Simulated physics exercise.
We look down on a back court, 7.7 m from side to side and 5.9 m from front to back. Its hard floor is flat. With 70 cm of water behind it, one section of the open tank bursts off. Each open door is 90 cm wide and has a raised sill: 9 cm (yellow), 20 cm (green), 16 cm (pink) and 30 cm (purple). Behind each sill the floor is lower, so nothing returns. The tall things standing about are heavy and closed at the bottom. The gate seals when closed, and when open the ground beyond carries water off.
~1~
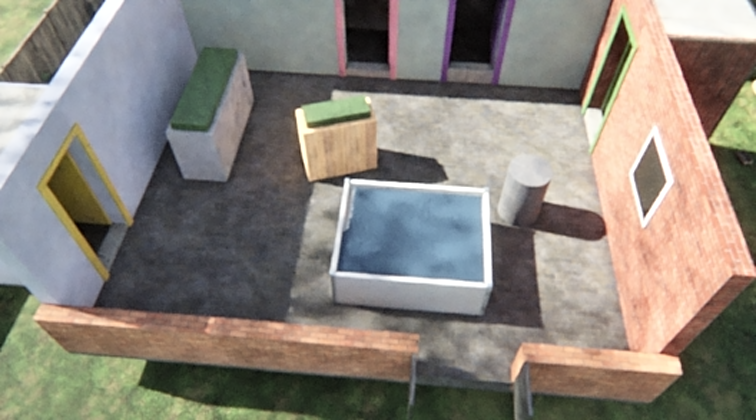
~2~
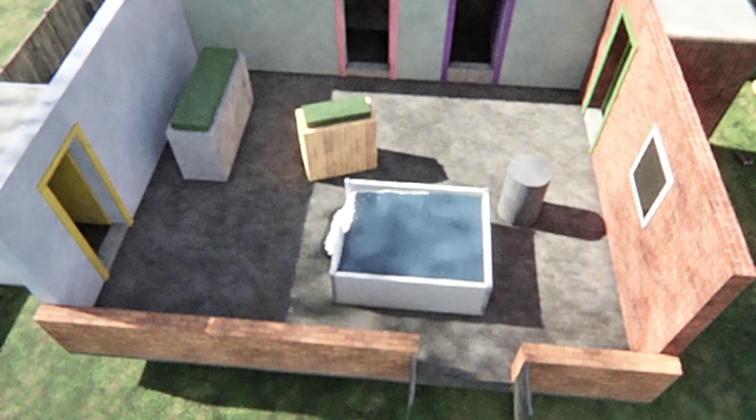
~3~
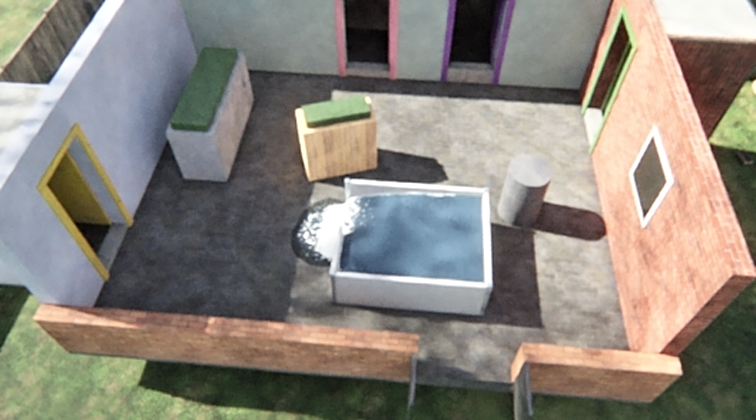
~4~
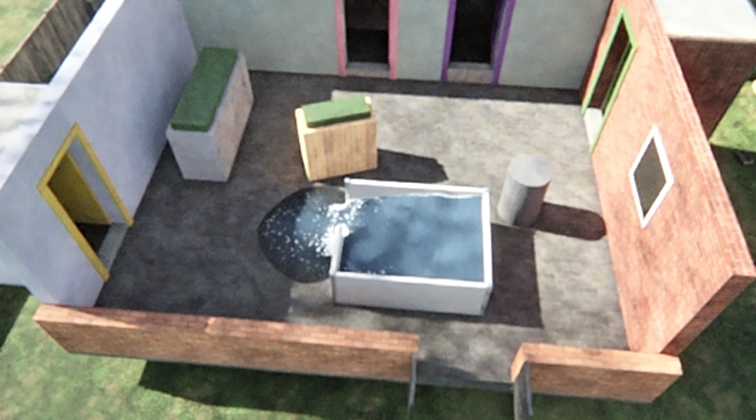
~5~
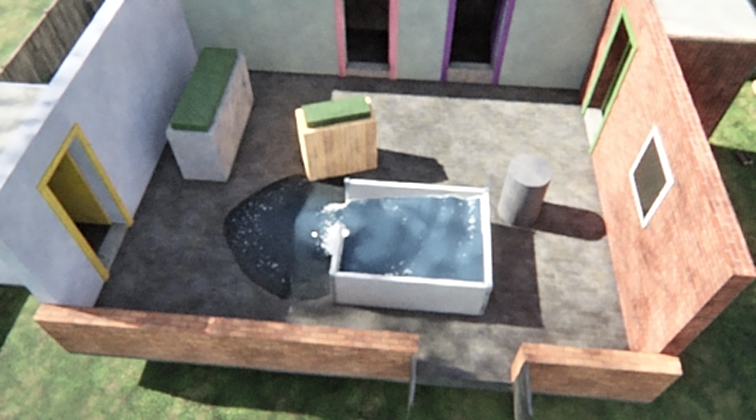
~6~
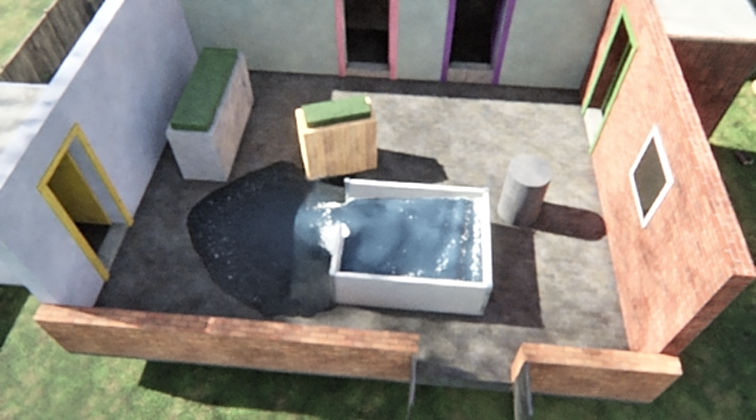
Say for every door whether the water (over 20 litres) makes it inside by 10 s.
The water let in: At the yellow door it passes the limit; at the green door it stays under the limit; at the pink door it does not reach the limit; at the purple door it keeps below the limit.
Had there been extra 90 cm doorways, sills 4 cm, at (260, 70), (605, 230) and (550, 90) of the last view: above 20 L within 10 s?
In that order: Above, under, not over.
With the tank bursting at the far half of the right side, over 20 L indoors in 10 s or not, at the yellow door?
Against that limit: Yellow under.
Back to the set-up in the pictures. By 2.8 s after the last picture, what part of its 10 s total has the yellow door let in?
Some 70 per cent by then.
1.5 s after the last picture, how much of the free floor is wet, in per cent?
Some 35 per cent of it.
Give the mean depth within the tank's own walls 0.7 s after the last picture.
Some 49 cm.
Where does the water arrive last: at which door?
It is the green one.
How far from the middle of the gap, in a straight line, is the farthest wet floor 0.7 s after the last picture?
Roughly 3.8 m.
Then, 0.7 s after the last picture water covers 25 % of the floor and is deepest (38 cm) near (342, 233); yellow door 14 cm at the sill, 2 L in, green door not reached, pink door not reached, purple door not reached.
Then, 1.5 s after the last picture water covers 35 % of the floor and is deepest (30 cm) near (344, 224); yellow door 23 cm at the sill, 42 L in, green door not reached, pink door not reached, purple door not reached.
Then, 2.8 s after the last picture water covers 40 % of the floor and is deepest (23 cm) near (344, 224); yellow door 18 cm at the sill, 104 L in, green door not reached, pink door 5 cm at the sill, 0 L in, purple door not reached.
Then, 5.3 s after the last picture water covers 60 % of the floor and is deepest (16 cm) near (199, 71); yellow door 11 cm at the sill, 139 L in, green door not reached, pink door 6 cm at the sill, 0 L in, purple door 2 cm at the sill, 0 L in.
Then, 9.3 s after the last picture water covers 90 % of the floor and is deepest (10 cm) near (84, 329); yellow door 9 cm at the sill, 145 L in, green door 6 cm at the sill, 0 L in, pink door 6 cm at the sill, 0 L in, purple door 3 cm at the sill, 0 L in.
